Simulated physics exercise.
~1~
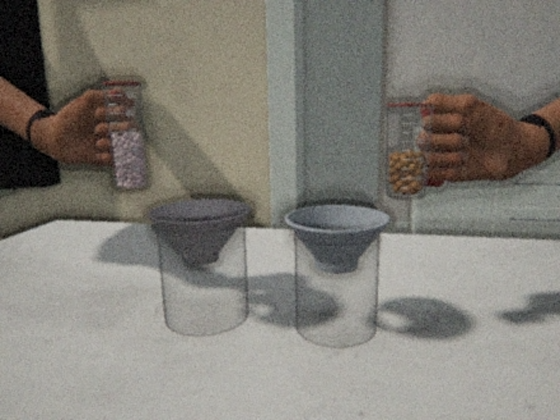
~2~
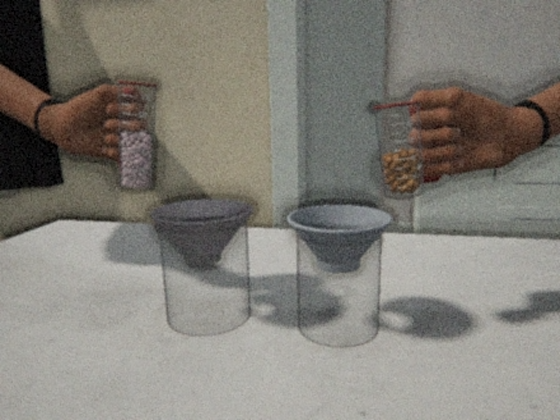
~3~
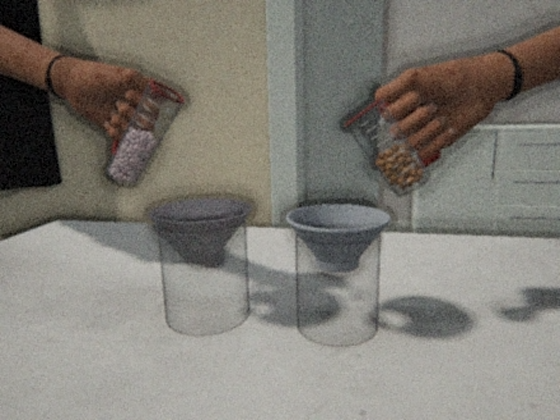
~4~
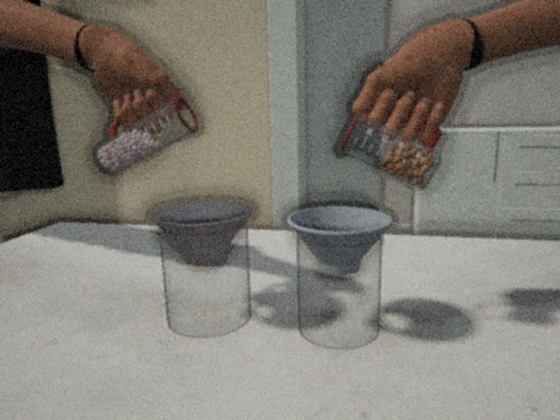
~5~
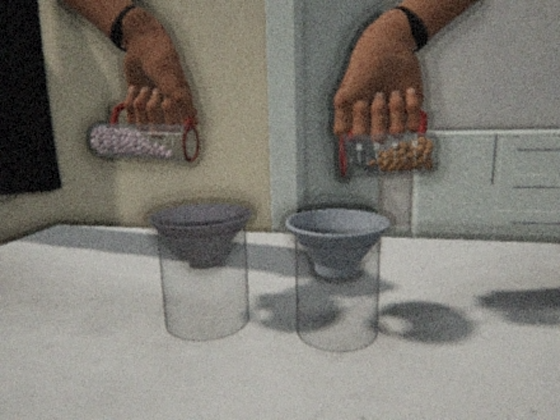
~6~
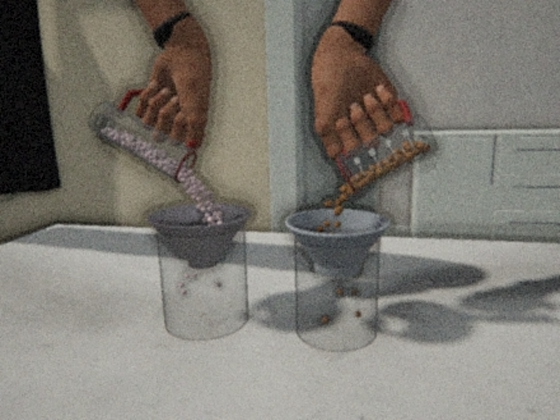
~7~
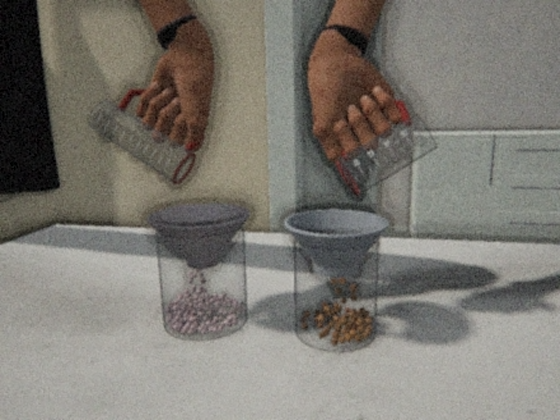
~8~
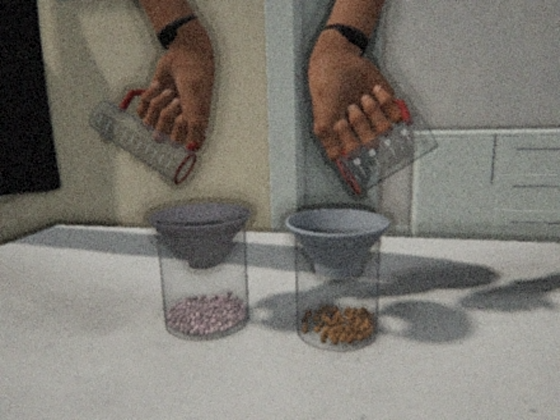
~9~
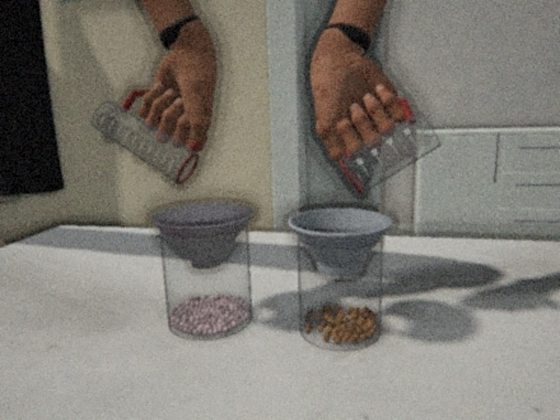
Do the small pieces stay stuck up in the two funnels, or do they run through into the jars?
They run through on both sides. The pink pieces end up at the bottom of the left jar and the orange-brown ones at the bottom of the right jar.
